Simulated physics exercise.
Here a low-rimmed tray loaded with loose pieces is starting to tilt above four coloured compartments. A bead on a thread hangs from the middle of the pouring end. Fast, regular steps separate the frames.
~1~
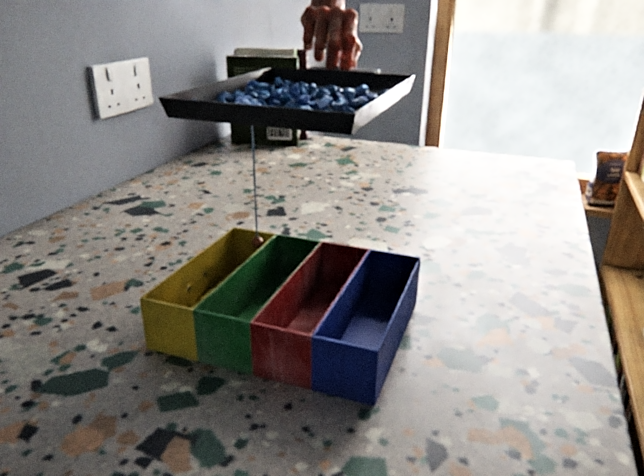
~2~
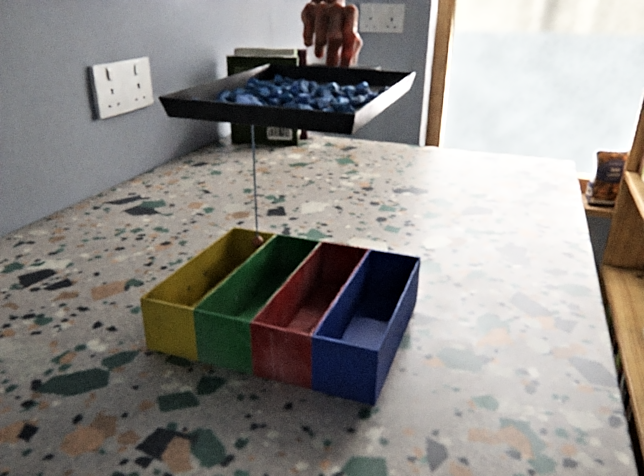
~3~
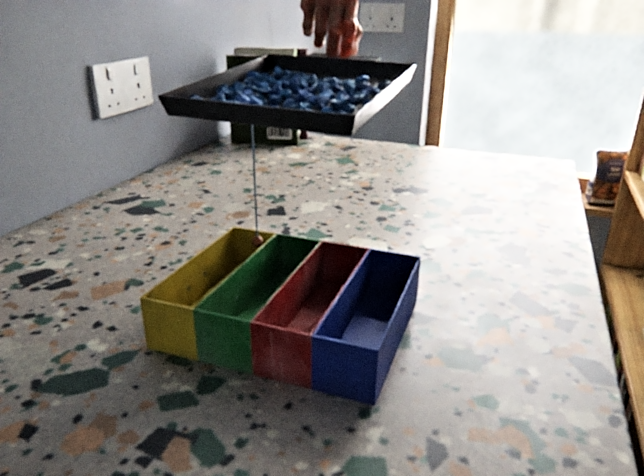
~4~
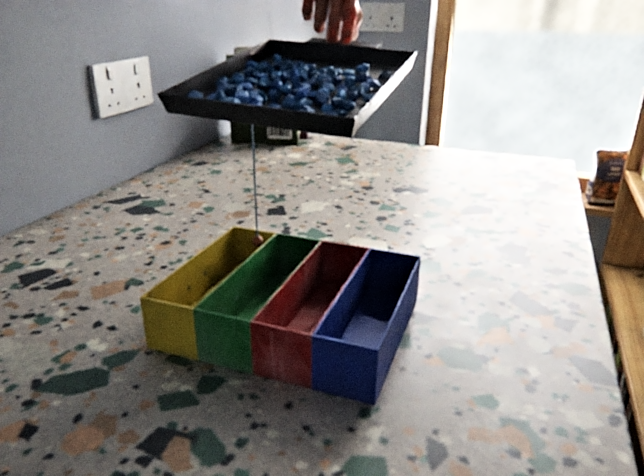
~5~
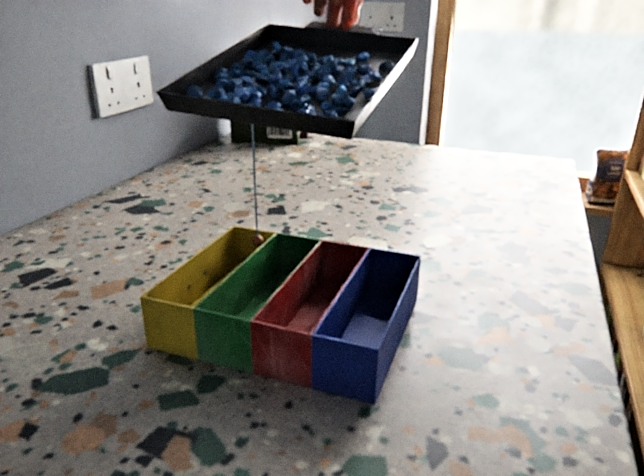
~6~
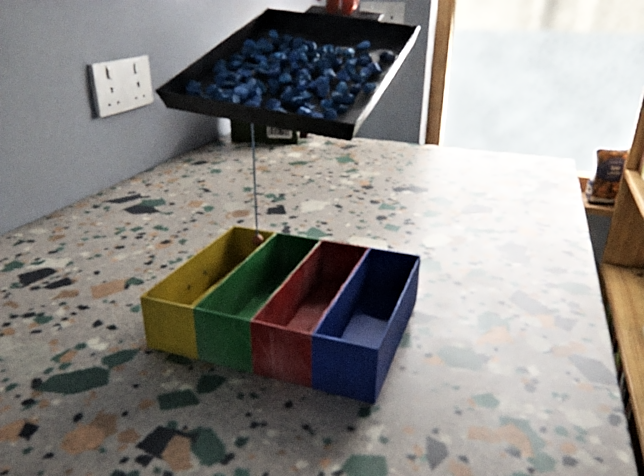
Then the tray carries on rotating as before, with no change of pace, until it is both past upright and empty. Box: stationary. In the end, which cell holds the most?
The red cell holds the most.
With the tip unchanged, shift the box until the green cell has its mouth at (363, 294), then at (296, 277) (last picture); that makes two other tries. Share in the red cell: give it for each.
Trial 1 about 0 %, trial 2 about 40 %.
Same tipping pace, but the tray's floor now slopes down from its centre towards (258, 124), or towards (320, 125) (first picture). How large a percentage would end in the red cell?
I'd expect around 20 in a hundred first and around 50 in a hundred second.
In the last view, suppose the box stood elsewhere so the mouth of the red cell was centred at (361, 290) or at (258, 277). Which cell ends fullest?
Try 1 - the green cell. Try 2 - that blue cell.
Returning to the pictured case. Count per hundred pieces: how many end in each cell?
As percentages, the split is yellow cell 10, then green cell 20, then red cell 50, and finally blue cell 20.
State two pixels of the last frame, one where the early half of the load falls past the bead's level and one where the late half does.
The opening part goes through (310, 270); what follows goes through (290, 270).
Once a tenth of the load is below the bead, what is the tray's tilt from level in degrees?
The tilt then is about 90°.
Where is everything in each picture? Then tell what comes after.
The first frame shows corners of the pouring end at (166, 97) and (351, 112), level; middle of the load at (287, 100), aquarium stones; bead on its thread at (257, 242); yellow cell at (169, 324); green cell at (223, 337); red cell at (281, 350); blue cell at (344, 365).
The second frame shows corners of the pouring end at (166, 96) and (351, 112), level; middle of the load at (287, 98).
The third frame shows corners of the pouring end at (165, 95) and (351, 114), tipped barely, lowest at the right corner; middle of the load at (287, 93).
The fourth frame shows corners of the pouring end at (165, 93) and (351, 116), tipped a little, lowest at the right corner; middle of the load at (287, 87).
The fifth frame shows corners of the pouring end at (164, 91) and (351, 118), tipped a little, lowest at the right corner; middle of the load at (287, 79).
The sixth frame shows corners of the pouring end at (163, 89) and (351, 121), tipped clearly, lowest at the right corner; middle of the load at (286, 73); yellow cell at (169, 323); green cell at (223, 335); red cell at (282, 349); blue cell at (344, 363).
Soon after the last picture, tray tipped steeply; nearly all on the tray; a stray few falling or outside the box.
A little later, tray tipped right over; a small part on the tray; about a third in the red cell; a small part in the blue cell; a small part in the green cell; a small part in the yellow cell; about a quarter falling or outside the box.
Later still, tray tipped past a quarter turn; about half in the red cell; about a quarter in the green cell; about a quarter in the blue cell; a small part in the yellow cell; a stray few falling or outside the box.
At rest, tray tipped past a quarter turn; about half in the red cell; about a quarter in the green cell; about a quarter in the blue cell; a small part in the yellow cell; a stray few outside the box.
